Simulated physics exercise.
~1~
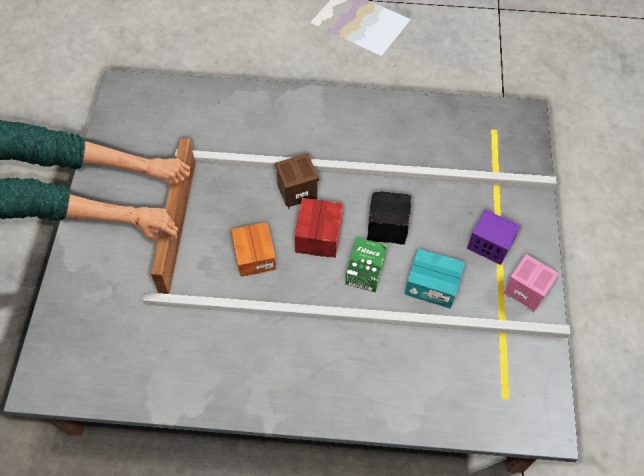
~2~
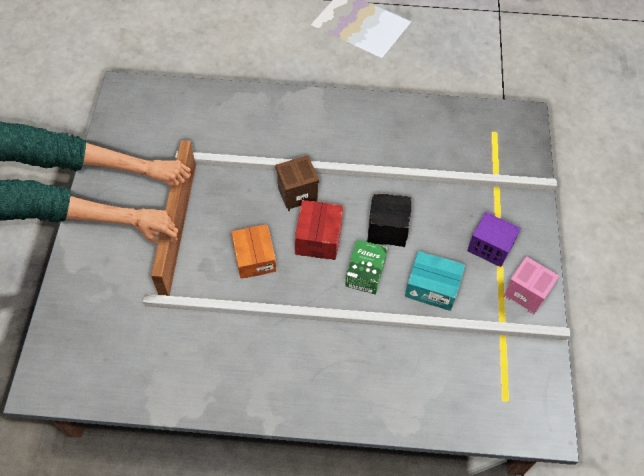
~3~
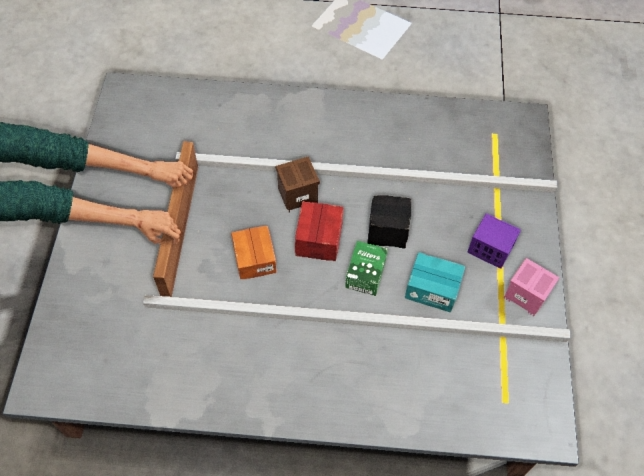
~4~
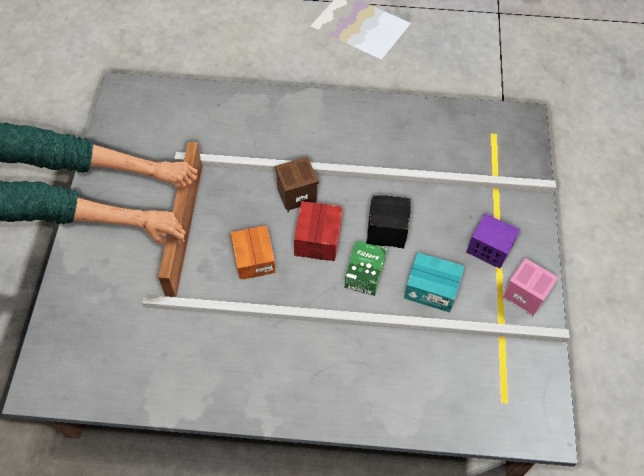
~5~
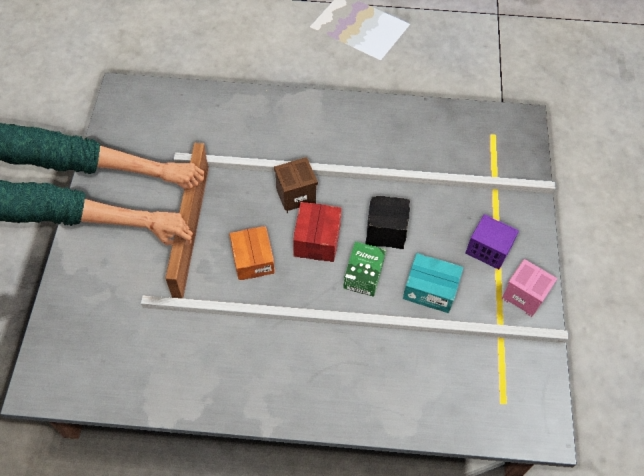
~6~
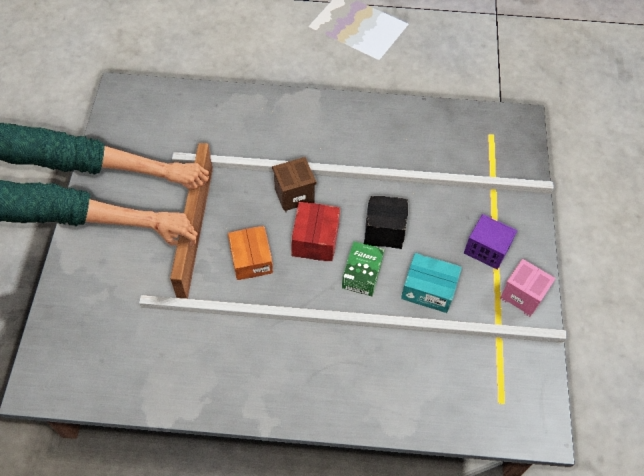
Two hands in dark green sleeves, reaching in from the left, slide a wooden plank slightly to the right across a grey table seen from high above, on a concrete floor. Between two pale battens sit eight separate boxes: orange, brown, red, green, black, turquoise, purple and pink, the last two by a yellow line at right. The plank closes part of the gap to the orange box, touching none, while the boxes stay put and the view drifts very slightly.
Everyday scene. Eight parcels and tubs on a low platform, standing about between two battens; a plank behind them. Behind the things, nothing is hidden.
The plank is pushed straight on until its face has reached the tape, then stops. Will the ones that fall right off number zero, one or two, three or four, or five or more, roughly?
Watching this, the number dropping off is three to four.
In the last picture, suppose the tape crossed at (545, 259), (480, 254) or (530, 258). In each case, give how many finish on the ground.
In order, the counts are 8, 3 and 6.
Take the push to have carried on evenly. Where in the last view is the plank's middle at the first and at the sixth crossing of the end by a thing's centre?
I'd put it close to (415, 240) and later close to (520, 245).
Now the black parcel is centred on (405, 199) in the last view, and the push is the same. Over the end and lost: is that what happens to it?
It is safe.
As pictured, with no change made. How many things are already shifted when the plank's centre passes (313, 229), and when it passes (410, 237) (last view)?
Moved so far: 5, later 8.
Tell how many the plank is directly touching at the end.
Well, it touches 2.
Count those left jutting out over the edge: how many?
2, I think.
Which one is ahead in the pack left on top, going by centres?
Green box, foremost.
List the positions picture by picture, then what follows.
The first frame shows pink tote (530, 284); purple crate (493, 237); turquoise parcel (434, 279); plank (175, 215); tape (499, 251).
The second frame shows purple crate (493, 240); green box (366, 267).
The third frame shows turquoise parcel (435, 282); red box (319, 232).
The fourth frame shows pink tote (529, 288); orange parcel (253, 253).
The fifth frame shows purple crate (492, 242); brown tote (296, 186).
The sixth frame shows pink tote (527, 289); purple crate (490, 242); turquoise parcel (431, 283); plank (193, 220); tape (496, 255).
A little later, none off yet; pink tote at rest near (527, 289); purple crate at rest near (490, 242); turquoise parcel at rest near (431, 283).
Next, none off yet; pink tote shifted a little near (543, 291); purple crate at rest near (491, 242); turquoise parcel shifted about its own width near (494, 295).
When it is over, the number that fall off is three or four; down, black parcel, turquoise parcel, purple crate and pink tote.
